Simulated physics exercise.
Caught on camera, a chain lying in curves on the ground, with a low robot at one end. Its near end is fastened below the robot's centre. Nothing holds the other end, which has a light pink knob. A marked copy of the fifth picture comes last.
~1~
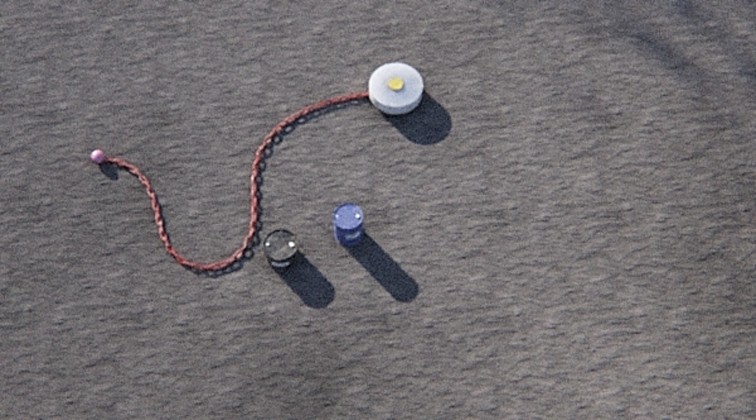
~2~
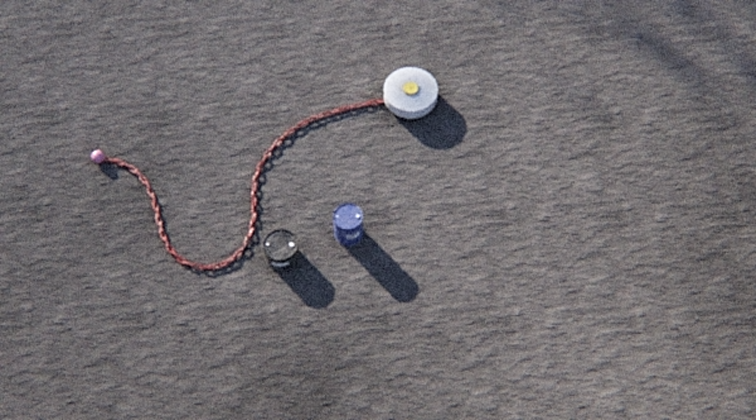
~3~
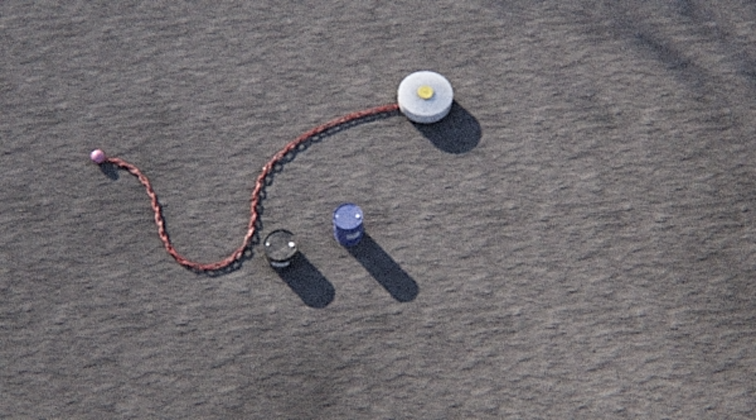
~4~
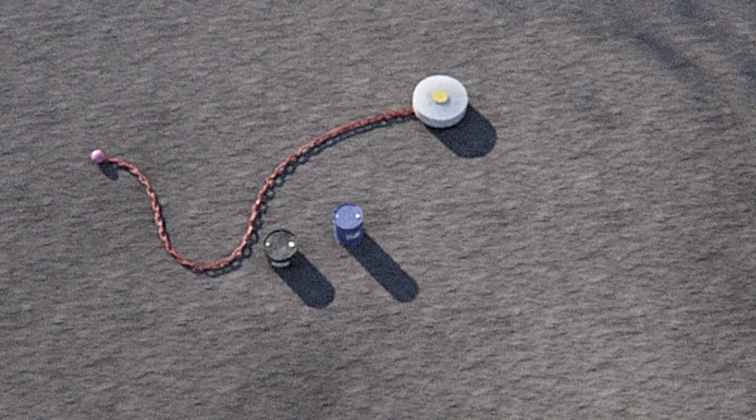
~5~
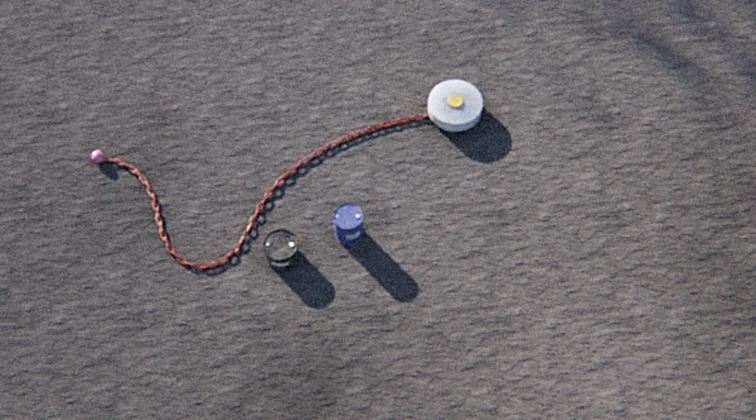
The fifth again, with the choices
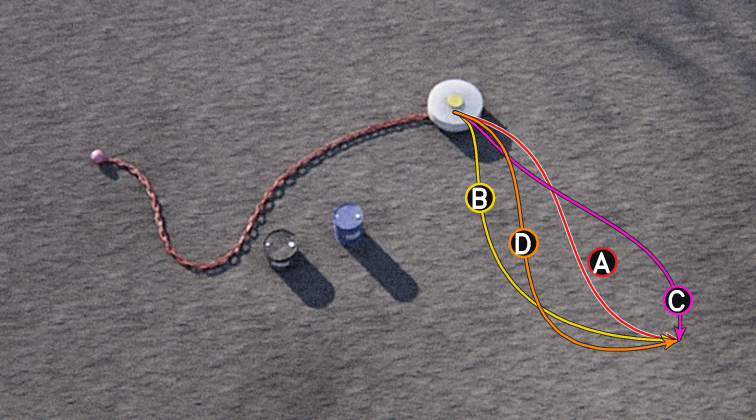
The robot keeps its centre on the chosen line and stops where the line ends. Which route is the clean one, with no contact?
Choose route C.
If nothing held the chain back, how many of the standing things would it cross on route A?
It sweeps one.
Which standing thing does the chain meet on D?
It is the blue keg.
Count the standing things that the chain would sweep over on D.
One.
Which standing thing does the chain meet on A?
It is the blue keg.
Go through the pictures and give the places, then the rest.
The first picture shows black tub (281, 250); robot (396, 90); free end (98, 157).
The second picture shows robot (411, 94); free end (98, 157).
The third picture shows robot (425, 98); black tub (281, 250).
The fourth picture shows robot (440, 102); blue keg (348, 225).
The fifth picture shows robot (455, 107); free end (98, 157); blue keg (348, 225); black tub (281, 250).
On the marked copy, A from (454, 112) via (565, 223) to (679, 340); B from (454, 112) via (500, 264) to (674, 340); C from (454, 112) via (586, 209) to (679, 340); D from (454, 112) via (525, 256) to (677, 341).
Following C. Soon after the start, robot (548, 180), middle of the chain (292, 206), free end (98, 157).
Later, robot (657, 254), middle of the chain (394, 209), free end (147, 175).
In the end, robot (681, 336), middle of the chain (436, 223), free end (190, 183); nothing has been touched.
As for the rest, A meets the blue keg; B meets the blue keg and black tub; D meets the blue keg.
